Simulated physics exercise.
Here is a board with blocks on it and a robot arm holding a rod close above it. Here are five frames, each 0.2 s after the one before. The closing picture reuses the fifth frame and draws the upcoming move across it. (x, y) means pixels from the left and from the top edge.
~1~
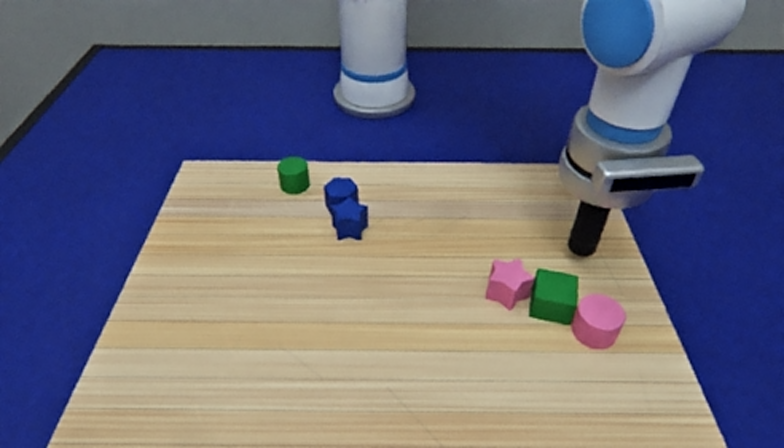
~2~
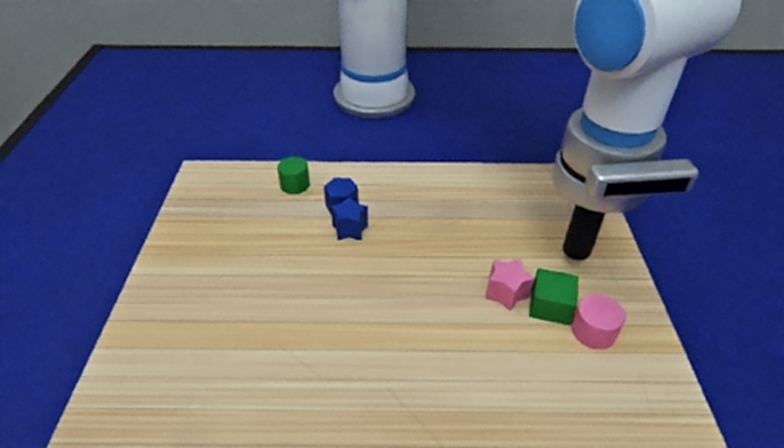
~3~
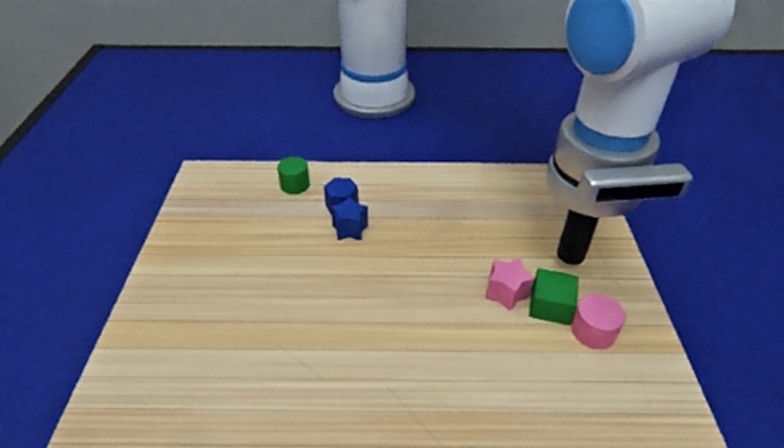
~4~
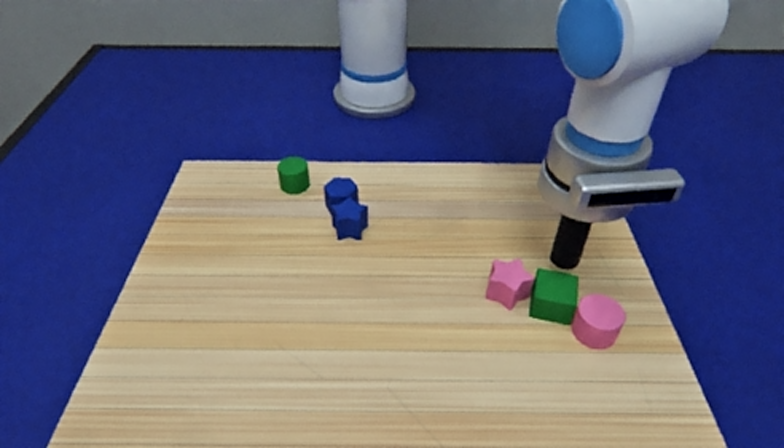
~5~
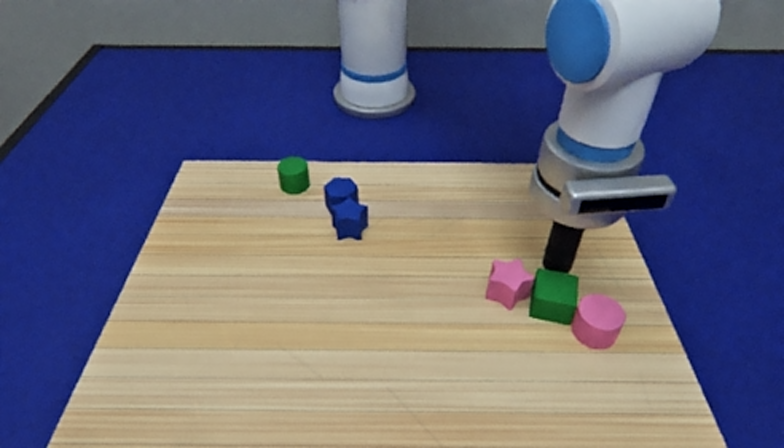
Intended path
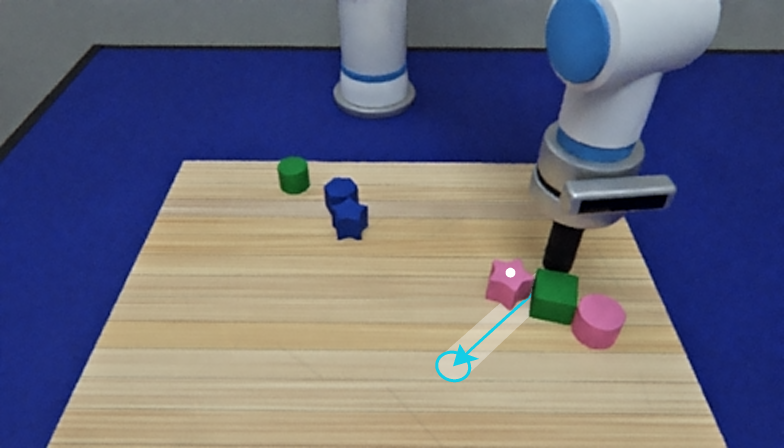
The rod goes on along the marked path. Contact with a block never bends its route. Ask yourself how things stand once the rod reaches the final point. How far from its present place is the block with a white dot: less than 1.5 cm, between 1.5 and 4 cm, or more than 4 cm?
The move is medium, 1.5 to 4 cm.
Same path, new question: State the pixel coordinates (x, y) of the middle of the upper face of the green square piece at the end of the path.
My best guess is (551, 313).
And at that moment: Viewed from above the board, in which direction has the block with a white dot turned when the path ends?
From above, the turn goes clockwise.
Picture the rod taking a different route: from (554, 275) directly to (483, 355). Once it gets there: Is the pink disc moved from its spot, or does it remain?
That block stays.
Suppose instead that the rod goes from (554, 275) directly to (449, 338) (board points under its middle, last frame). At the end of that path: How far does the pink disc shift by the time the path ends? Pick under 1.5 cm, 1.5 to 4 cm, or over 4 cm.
My answer is that it shifts under 1.5 cm.
Drawn move, from (554, 275) to (453, 366); the dot is on the pink star-shaped block.
The first path, step by step. One third of the way, rod (525, 293); pink star-shaped block (496, 276), turned 35° clockwise; green square piece (551, 308), turned 40° anticlockwise.
Two thirds of the way, rod (491, 324); pink star-shaped block (484, 279), turned 75° clockwise; green square piece (551, 313), turned 55° anticlockwise.
At the end, rod (454, 357); pink star-shaped block (484, 279), turned 75° clockwise; green square piece (551, 313), turned 55° anticlockwise; pink disc still.
